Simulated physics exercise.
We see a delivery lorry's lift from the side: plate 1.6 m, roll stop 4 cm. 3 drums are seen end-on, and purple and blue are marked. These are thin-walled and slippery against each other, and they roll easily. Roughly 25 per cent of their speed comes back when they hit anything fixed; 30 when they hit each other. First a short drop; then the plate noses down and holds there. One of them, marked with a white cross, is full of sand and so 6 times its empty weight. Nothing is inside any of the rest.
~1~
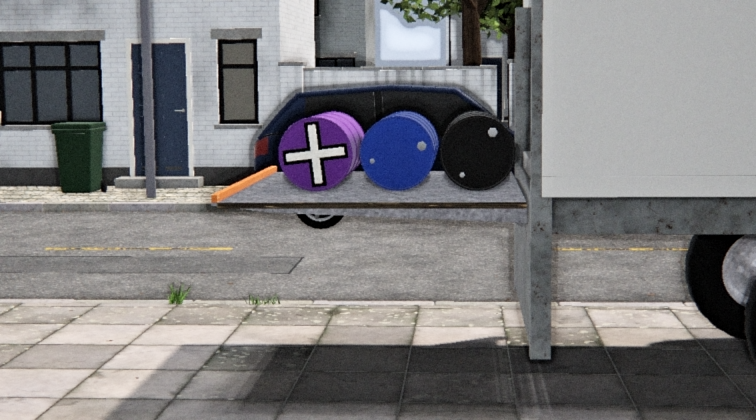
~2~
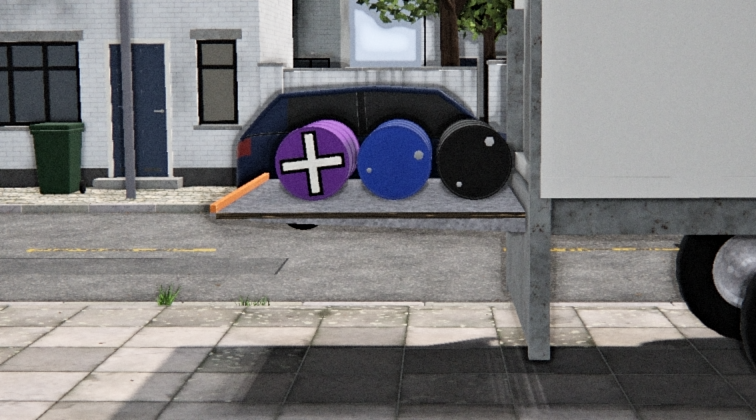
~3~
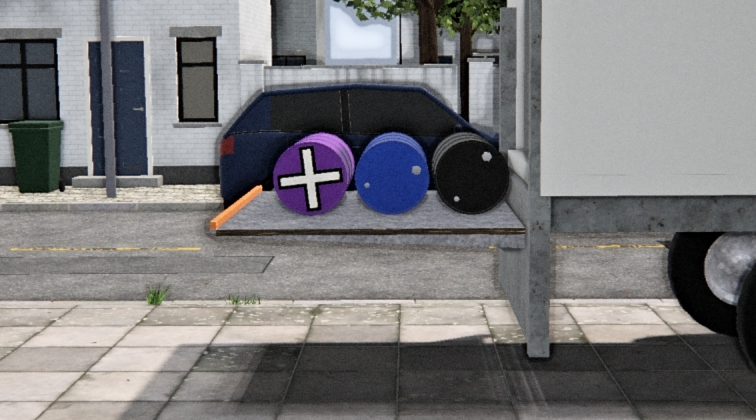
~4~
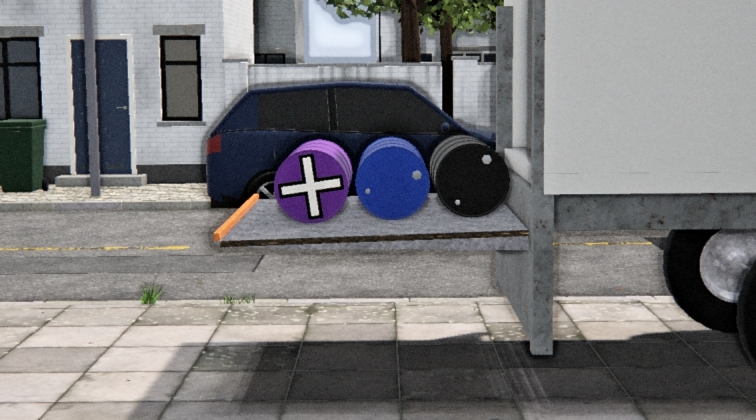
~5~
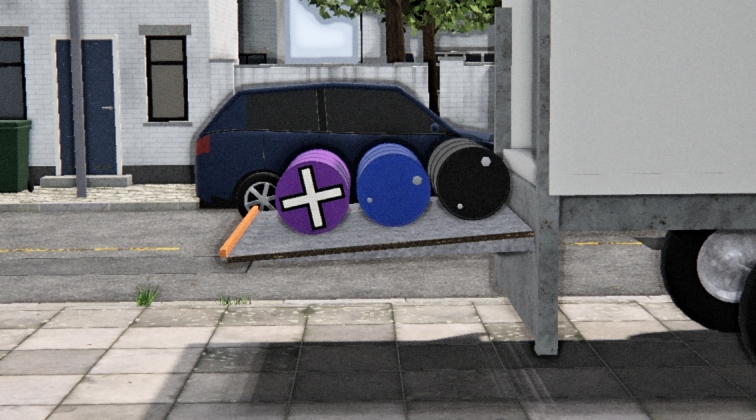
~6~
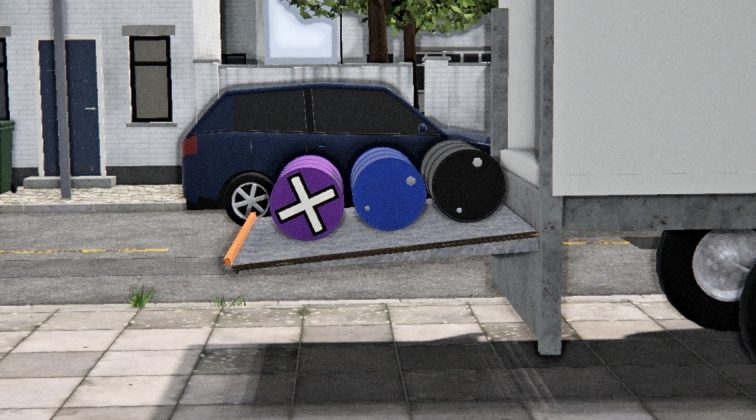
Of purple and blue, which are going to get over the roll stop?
Purple drum: Stays put; blue: Stays put.
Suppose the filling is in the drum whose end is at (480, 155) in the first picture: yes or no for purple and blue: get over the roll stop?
Lab note: Purple yes, it would, blue yes, it would.
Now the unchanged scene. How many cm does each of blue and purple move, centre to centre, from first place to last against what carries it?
Blue: 35; purple: 30.
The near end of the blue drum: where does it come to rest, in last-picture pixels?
You'll find it at roughly (332, 201) in the final picture.
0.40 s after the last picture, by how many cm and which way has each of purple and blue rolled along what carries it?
By then purple is 15 left of its start, and blue is 15 left of its start.
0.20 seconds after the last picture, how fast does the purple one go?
Near 0.3 m/s.
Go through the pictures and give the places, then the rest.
The first frame shows purple (315, 154), blue (397, 154); plate level; stop at (214, 199); white cross at (315, 154).
The second frame shows purple (312, 163), blue (394, 163); plate level.
The third frame shows purple (310, 179), blue (392, 178); plate level.
The fourth frame shows purple (311, 187), blue (393, 184); plate tilted 2°; stop at (217, 237).
The fifth frame shows purple (312, 198), blue (394, 191); plate tilted 4°.
The sixth frame shows purple (307, 204), blue (390, 195); plate tilted 6°; stop at (228, 262).
Then, 0.20 s past the sixth picture, purple is on the plate, 35 cm from the stop, rolling left; blue is on the plate, 80 cm from the stop, rolling left; 0 gone from the plate.
Then, 0.40 s past the sixth picture, purple is on the plate, 25 cm from the stop, rolling left; blue is on the plate, 75 cm from the stop, rolling left; 0 gone from the plate.
Then, 0.90 s past the sixth picture, purple is on the plate, 10 cm from the stop; blue is on the plate, 50 cm from the stop, rolling left; 0 gone from the plate.
Finally (2.10 s after the last picture), purple is on the plate, 10 cm from the stop; blue is on the plate, 50 cm from the stop; 0 gone from the plate.
